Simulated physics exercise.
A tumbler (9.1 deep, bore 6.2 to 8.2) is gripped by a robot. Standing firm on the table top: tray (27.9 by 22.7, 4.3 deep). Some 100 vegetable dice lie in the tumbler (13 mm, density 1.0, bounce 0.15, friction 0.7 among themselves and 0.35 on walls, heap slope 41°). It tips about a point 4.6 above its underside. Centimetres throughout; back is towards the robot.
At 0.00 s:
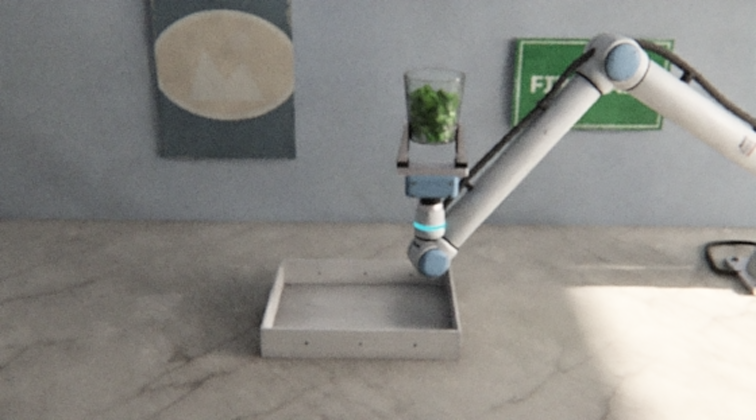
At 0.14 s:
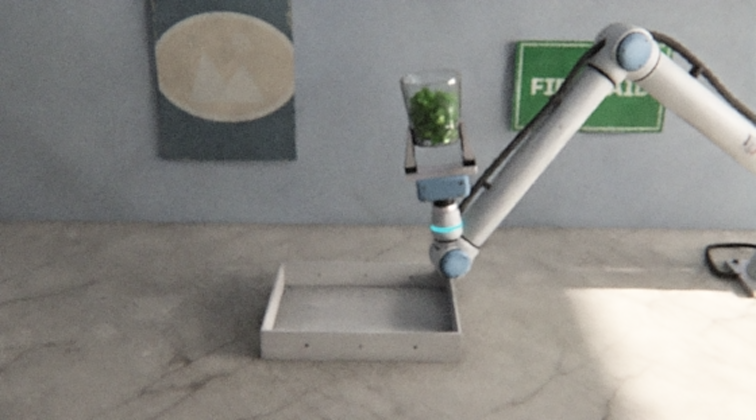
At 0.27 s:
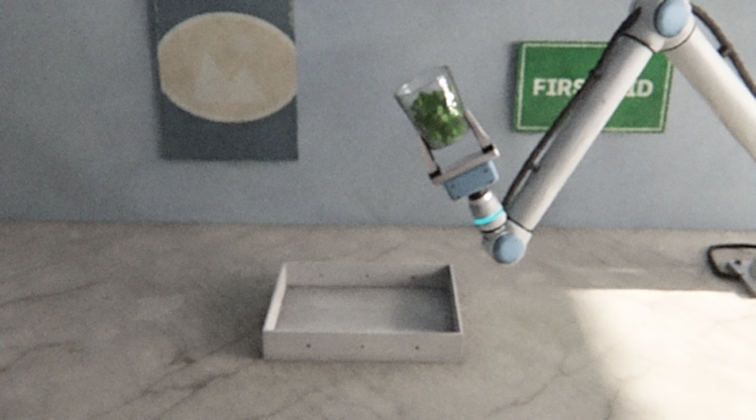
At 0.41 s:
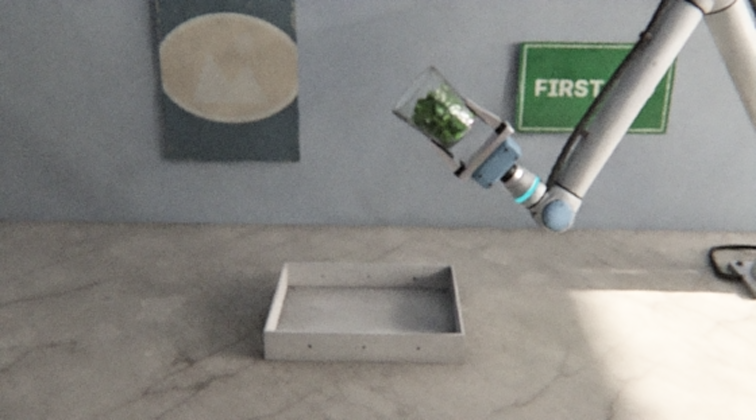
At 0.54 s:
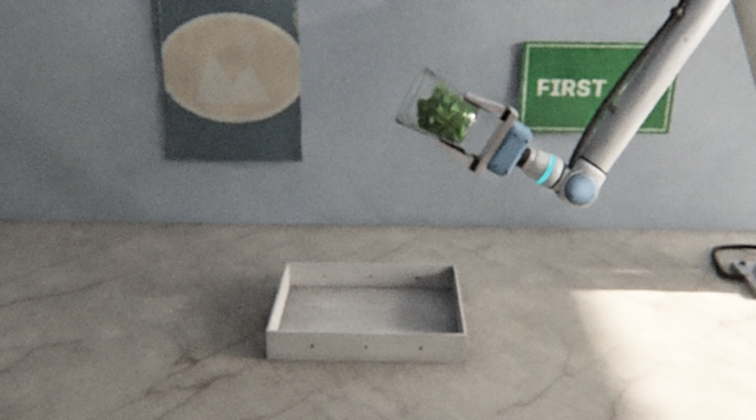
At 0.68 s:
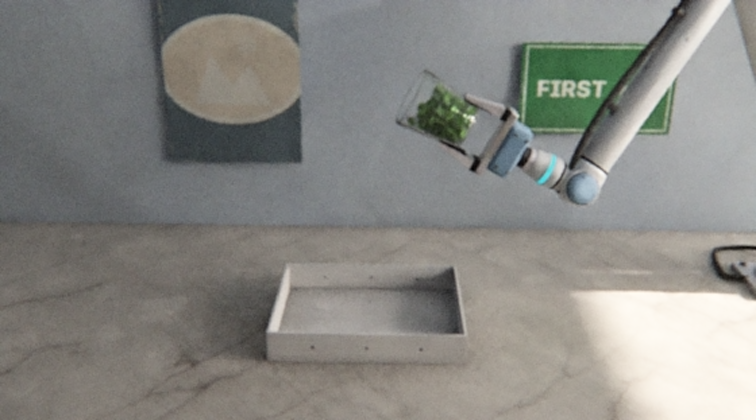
A robot arm held up a clear tumbler of chopped green vegetables and tilted it steadily to the left above an empty tray, then kept it slanted with the pieces still inside.
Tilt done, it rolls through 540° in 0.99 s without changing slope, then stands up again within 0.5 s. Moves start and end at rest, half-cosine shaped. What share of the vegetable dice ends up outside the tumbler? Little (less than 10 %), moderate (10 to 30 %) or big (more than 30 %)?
Outside the tumbler the share is little, less than 10 %.
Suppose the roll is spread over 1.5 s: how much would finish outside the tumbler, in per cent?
It would be near 0 per cent.
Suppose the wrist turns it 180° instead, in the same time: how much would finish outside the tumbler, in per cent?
It would be near 0 per cent.
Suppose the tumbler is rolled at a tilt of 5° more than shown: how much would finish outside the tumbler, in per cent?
It would be near 0 per cent.
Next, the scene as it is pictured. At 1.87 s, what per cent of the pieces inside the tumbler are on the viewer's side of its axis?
Roughly 50 per cent.
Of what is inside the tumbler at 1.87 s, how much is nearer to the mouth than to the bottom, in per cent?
About 35 per cent.
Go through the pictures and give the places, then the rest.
The first frame shows tumbler middle at (434, 108), upright; upper third of the load around (433, 102), from x 415 to 455, top at y 90; 99 in the tumbler.
The second frame shows tumbler middle at (434, 110), tipped 8°; upper third of the load around (435, 104), from x 410 to 455, top at y 95.
The third frame shows tumbler middle at (436, 111), tipped 28°; upper third of the load around (438, 104), from x 415 to 460, top at y 90.
The fourth frame shows tumbler middle at (438, 111), tipped 49°; upper third of the load around (442, 104), from x 415 to 470, top at y 90.
The fifth frame shows tumbler middle at (440, 111), tipped 61°; upper third of the load around (447, 103), from x 420 to 470, top at y 90.
The sixth frame shows tumbler middle at (440, 112), tipped 62°; upper third of the load around (448, 104), from x 415 to 470, top at y 90; 99 in the tumbler.
After 1.28 s, tipped 62°, highest piece 38 above the table; 99 in the tumbler.
After 1.87 s, tipped 40°, highest piece 37 above the table; 99 in the tumbler.
After 2.37 s, upright, highest piece 37 above the table; 99 in the tumbler.
After 3.07 s, upright, highest piece 37 above the table; 99 in the tumbler.
At rest, 99 in the tumbler. That is 0 % outside the tumbler.
